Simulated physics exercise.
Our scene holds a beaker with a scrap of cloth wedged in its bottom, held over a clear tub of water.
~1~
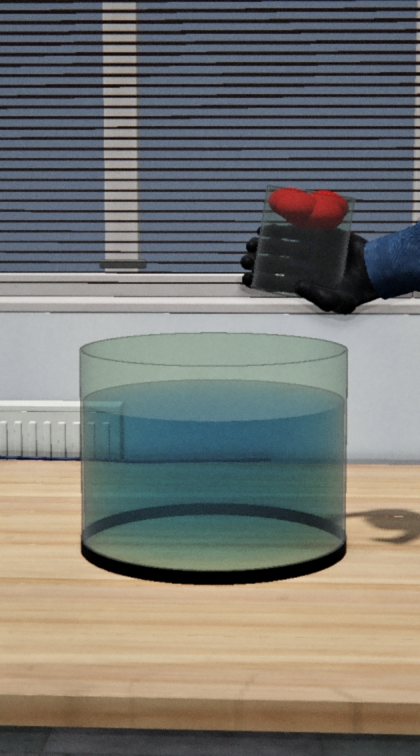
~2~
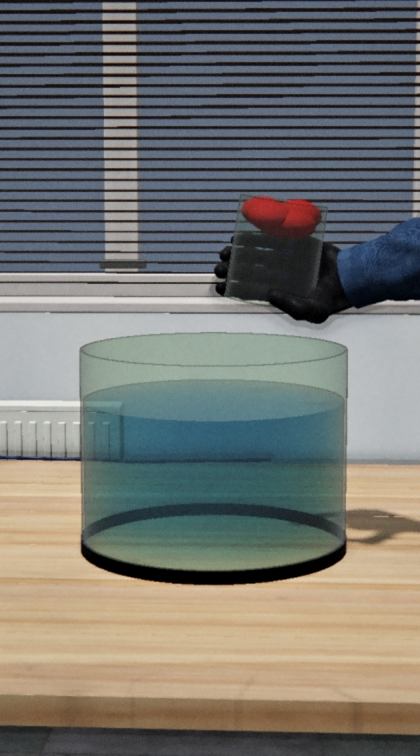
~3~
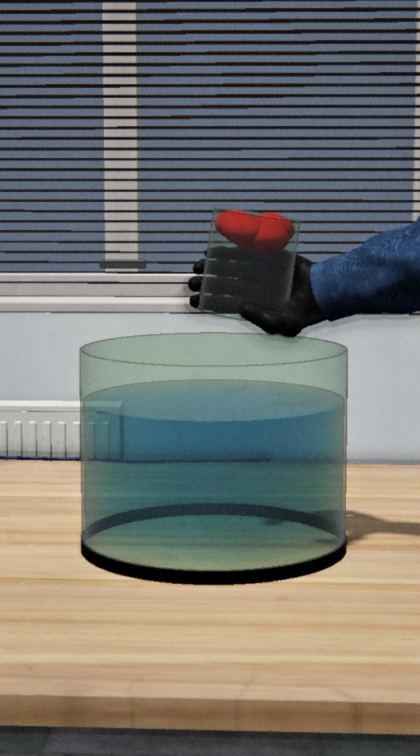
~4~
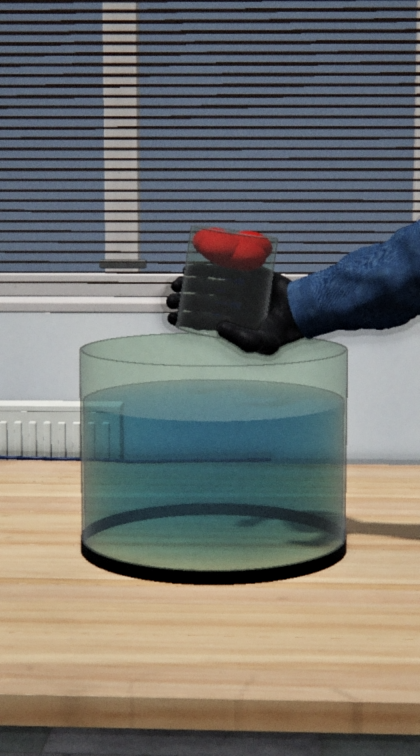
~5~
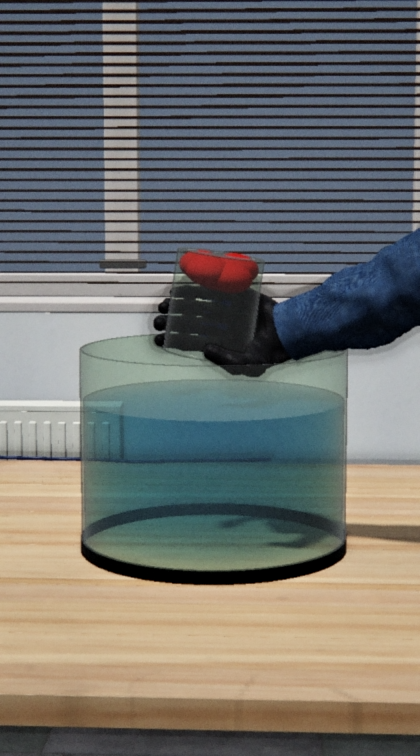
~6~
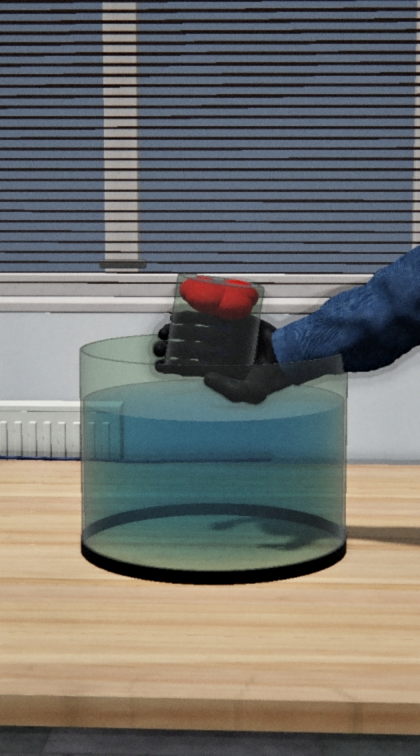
A gloved hand lowers an upside-down beaker holding red cloth toward a clear tub of water.
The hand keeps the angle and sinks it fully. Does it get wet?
No.
Soon after, the beaker enters the water.
Later, air is trapped inside and holds the level down.
In the end, the beaker is under, still full of air, and the scrap of cloth is dry.
